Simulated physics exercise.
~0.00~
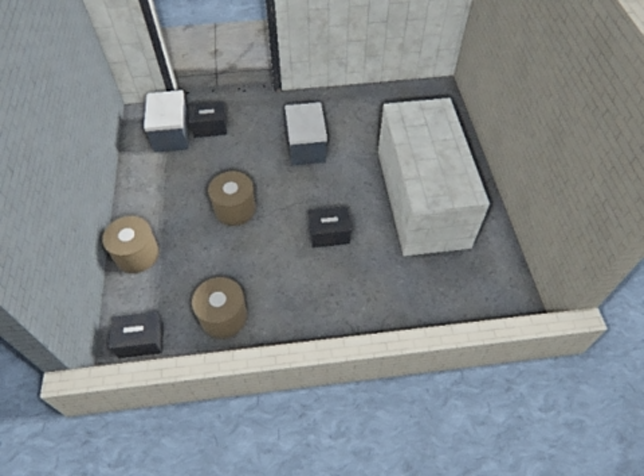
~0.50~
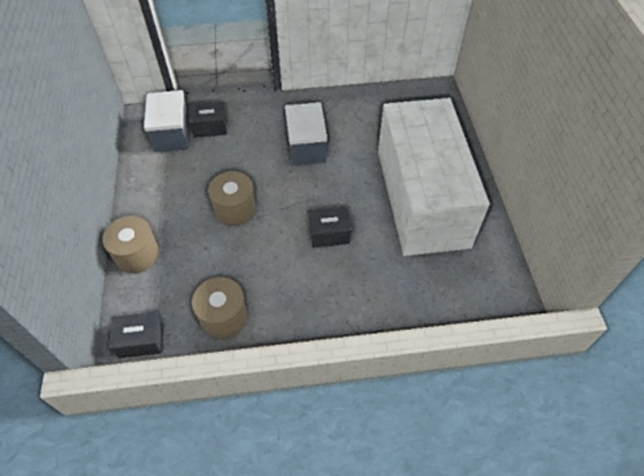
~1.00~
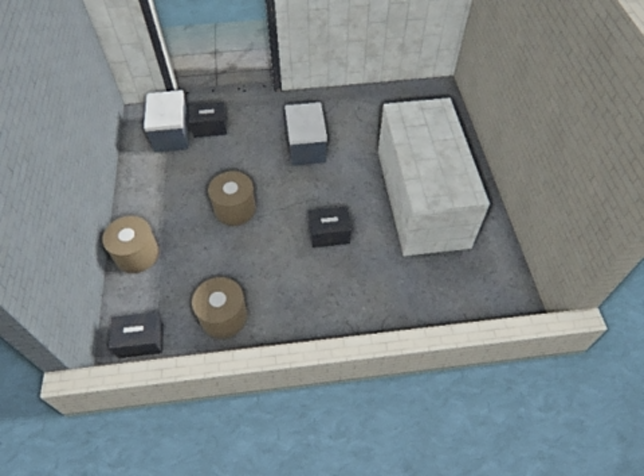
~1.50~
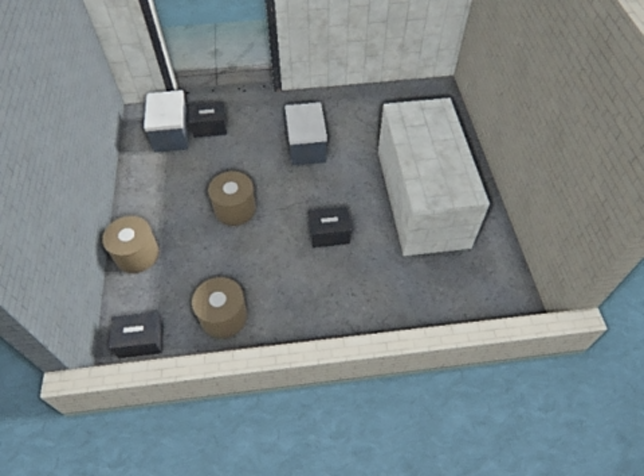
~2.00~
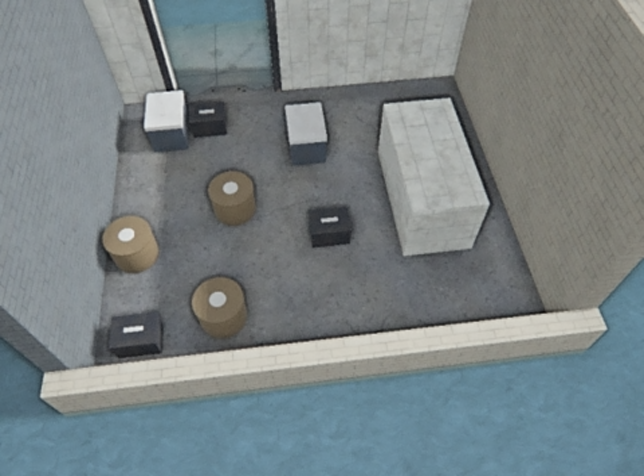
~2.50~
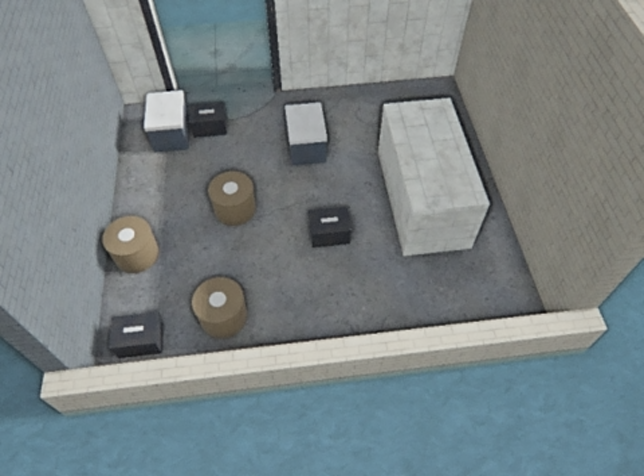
The clip opens on a high view of a small walled room holding round brown tubs, dark chests, pale-topped boxes and a large pale block, with water outside. The water creeps up through the doorway at the back and just reaches the floor's edge, while every object stays still.
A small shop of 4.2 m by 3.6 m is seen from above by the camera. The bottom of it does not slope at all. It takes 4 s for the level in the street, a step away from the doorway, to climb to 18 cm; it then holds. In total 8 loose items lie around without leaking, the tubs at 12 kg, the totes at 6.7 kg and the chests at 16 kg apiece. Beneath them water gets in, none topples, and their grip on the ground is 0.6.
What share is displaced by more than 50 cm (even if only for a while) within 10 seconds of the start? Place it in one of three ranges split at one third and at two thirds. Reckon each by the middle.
Range: The middle, one to two thirds.
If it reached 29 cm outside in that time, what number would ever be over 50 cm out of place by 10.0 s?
In that case 7 of them.
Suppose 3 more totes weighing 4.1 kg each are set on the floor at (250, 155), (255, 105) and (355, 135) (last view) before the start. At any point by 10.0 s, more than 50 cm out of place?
In turn: Beyond the mark, beyond the mark, within the mark.
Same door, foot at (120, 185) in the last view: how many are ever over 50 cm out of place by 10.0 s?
The count would be 4.
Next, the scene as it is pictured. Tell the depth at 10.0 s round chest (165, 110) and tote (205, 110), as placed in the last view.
Close to 7 and 13 centimetres.
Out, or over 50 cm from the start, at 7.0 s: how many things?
Answer: 4.
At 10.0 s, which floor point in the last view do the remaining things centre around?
I'd say about (279, 257) in the last view.
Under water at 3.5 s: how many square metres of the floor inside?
I'd estimate close to 1.5 m2.
After 3.5 s 0 of 8 are over 50 cm from their spots; 0 afloat.
After 4.5 s 1 of 8 are over 50 cm from their spots; 0 afloat.
After 7.0 s 4 of 8 are over 50 cm from their spots; 1 afloat.
After 10.0 s 4 of 8 are over 50 cm from their spots, and 5 have been at some point; 6 afloat.
